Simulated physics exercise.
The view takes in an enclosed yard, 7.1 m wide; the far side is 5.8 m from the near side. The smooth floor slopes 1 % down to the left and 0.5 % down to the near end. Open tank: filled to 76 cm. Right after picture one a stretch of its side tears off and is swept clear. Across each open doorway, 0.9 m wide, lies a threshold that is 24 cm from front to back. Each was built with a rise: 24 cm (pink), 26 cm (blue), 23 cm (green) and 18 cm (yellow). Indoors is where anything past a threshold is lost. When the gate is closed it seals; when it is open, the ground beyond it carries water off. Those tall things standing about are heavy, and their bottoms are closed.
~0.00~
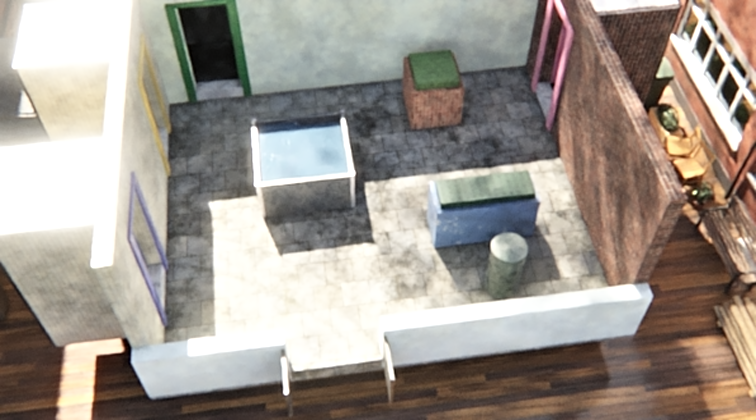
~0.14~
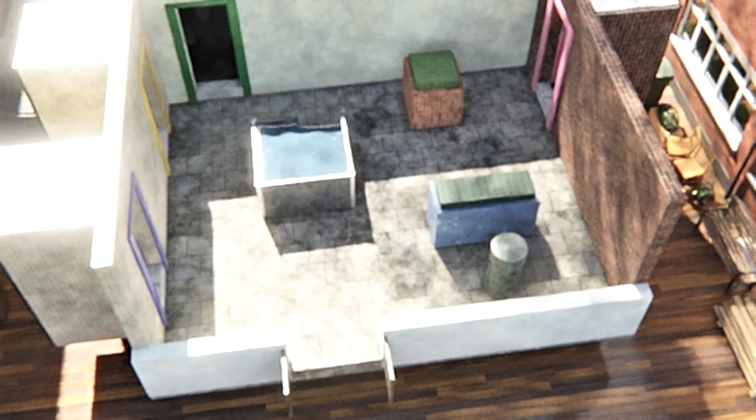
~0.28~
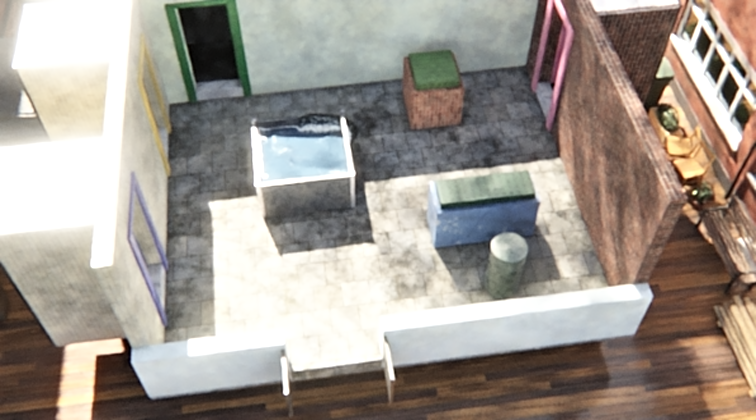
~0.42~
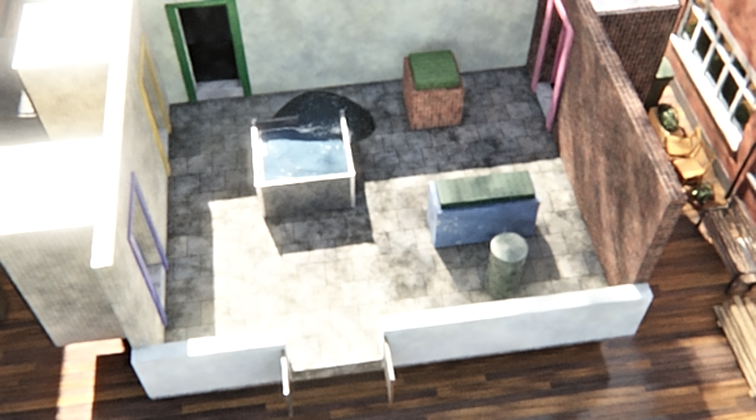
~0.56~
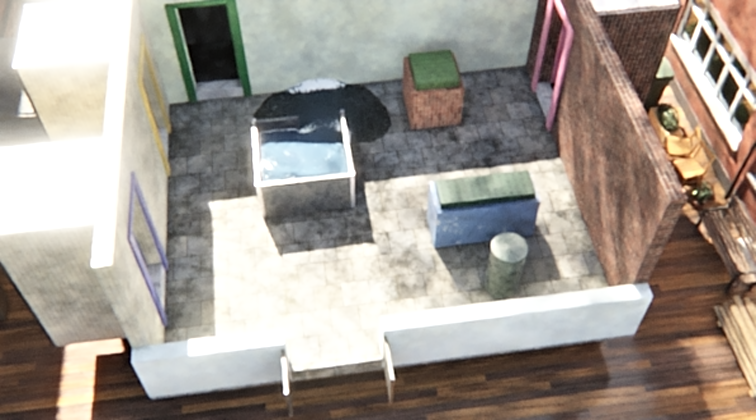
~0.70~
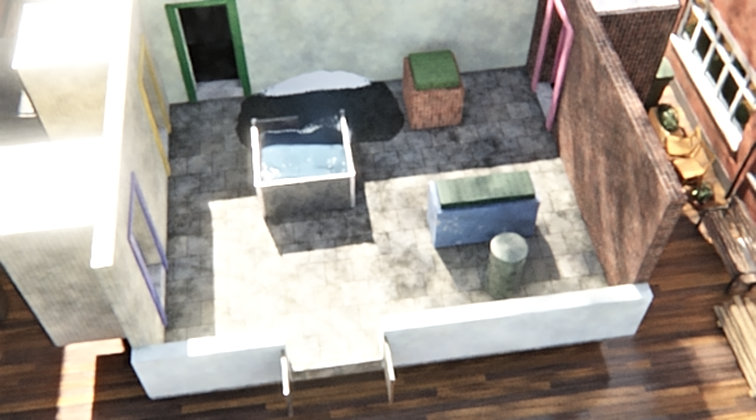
Water pours from the far side of the open tank and spreads across the floor.
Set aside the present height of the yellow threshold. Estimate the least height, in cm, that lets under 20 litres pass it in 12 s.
I would say 11 cm.
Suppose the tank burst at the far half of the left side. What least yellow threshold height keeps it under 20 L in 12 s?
Minimum height: Approx. 27 cm.
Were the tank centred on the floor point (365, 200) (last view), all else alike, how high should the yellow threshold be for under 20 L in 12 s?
About 13.0 cm.
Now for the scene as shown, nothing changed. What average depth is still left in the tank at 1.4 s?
Mean depth: Approx. 43 cm.
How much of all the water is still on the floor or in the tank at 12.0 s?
Around 90 percent is still there.
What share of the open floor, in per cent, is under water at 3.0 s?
Some 35 in a hundred.
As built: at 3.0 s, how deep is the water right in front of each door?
Depth (cm): Pink 11 / blue 0 / green 8 / yellow 15.
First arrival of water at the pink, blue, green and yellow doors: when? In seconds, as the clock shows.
Pink = 2.2 s, blue = 3.2 s, green = 0.9 s, yellow = 1.8 s.
After 1.4 s water covers 15 % of the floor, deepest (38 cm) near (319, 95); it has not reached the yellow door.
After 3.0 s water covers 35 % of the floor, deepest (22 cm) near (514, 67); 15 cm at the yellow door, 0 litres in over its 18 cm threshold.
After 12.0 s water covers 90 % of the floor, deepest (9 cm) near (164, 373); 5 cm at the yellow door, 1 litre in over its 18 cm threshold.
At the yellow door as built, the water arrived by 1.9 s and peaked near 17 cm at 2.4 s.
With a threshold of 10 cm, 28 litres would have come in within the 12 s; with 13.5 cm, 8 litres. So under 20 litres takes about 11 cm.
